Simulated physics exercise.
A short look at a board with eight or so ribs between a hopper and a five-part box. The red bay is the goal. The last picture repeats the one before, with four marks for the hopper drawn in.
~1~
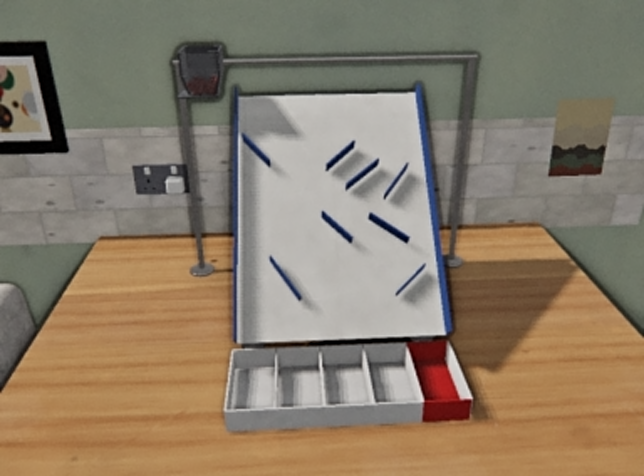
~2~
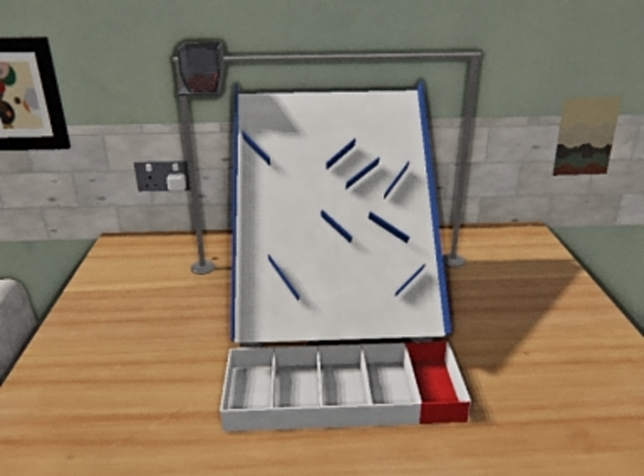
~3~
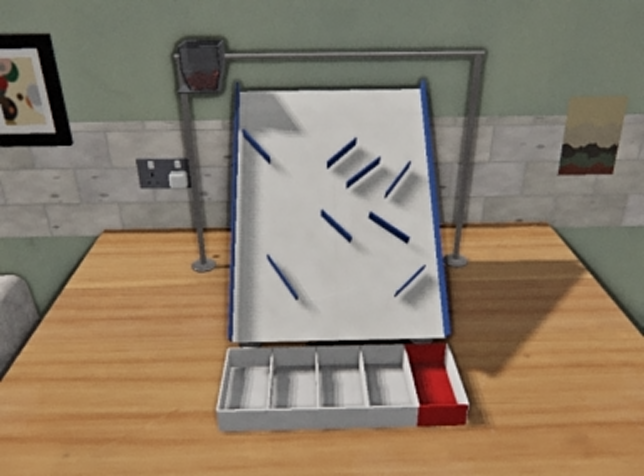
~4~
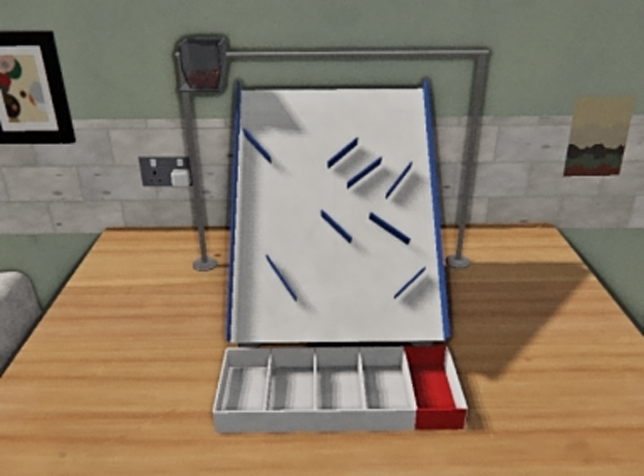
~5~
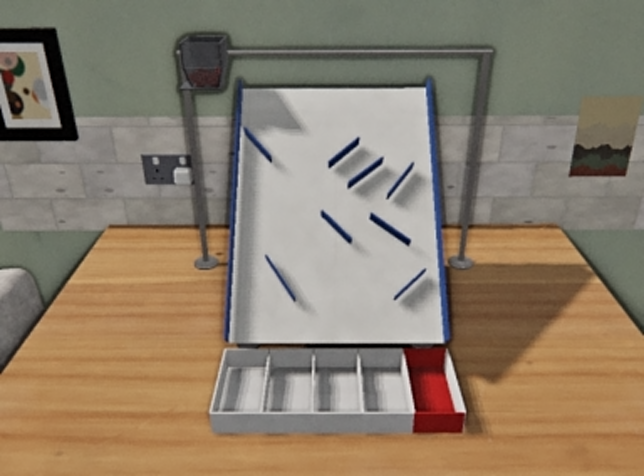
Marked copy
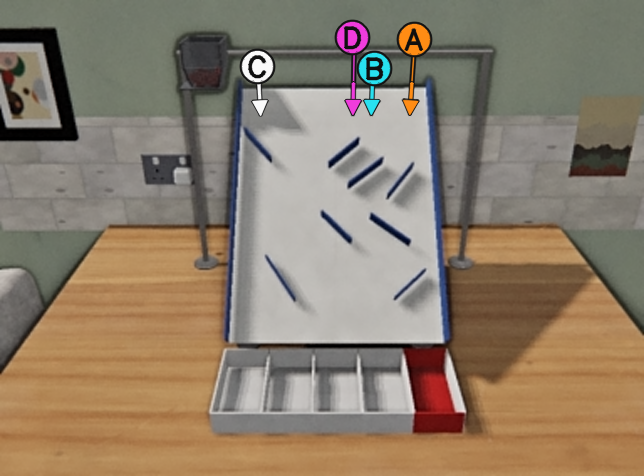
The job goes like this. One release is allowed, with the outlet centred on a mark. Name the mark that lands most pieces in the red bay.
Mark A.
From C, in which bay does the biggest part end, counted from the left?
The third from the left.
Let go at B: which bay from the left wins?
It is the fourth one.
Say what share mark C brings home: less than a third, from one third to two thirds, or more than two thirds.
It is less than a third.
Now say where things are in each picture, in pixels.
In the first picture, hopper (204, 87), kidney beans, door shut.
In the second picture, ribs (242, 131) to (269, 158), (327, 163) to (355, 138), (347, 183) to (379, 157).
In the third picture, ribs (387, 192) to (410, 161), (321, 209) to (351, 237), (370, 212) to (410, 238).
In the fourth picture, ribs (266, 255) to (296, 297), (396, 295) to (425, 267).
In the fifth picture, red bay (438, 421), number 5 of 5 from the left.
On the marked copy, mark A meets the board at (410, 109); mark B meets the board at (371, 109); mark C meets the board at (260, 110); mark D meets the board at (352, 109).
Choosing A, roughly half in the red bay, roughly a third in other bays, about a tenth held on the board.
Choosing B, just a few in the red bay, the larger part in other bays, about a tenth held on the board.
Choosing C, not one piece in the red bay, almost all in other bays, about a tenth held on the board.
Choosing D, just a few in the red bay, the larger part in other bays, about a tenth held on the board.
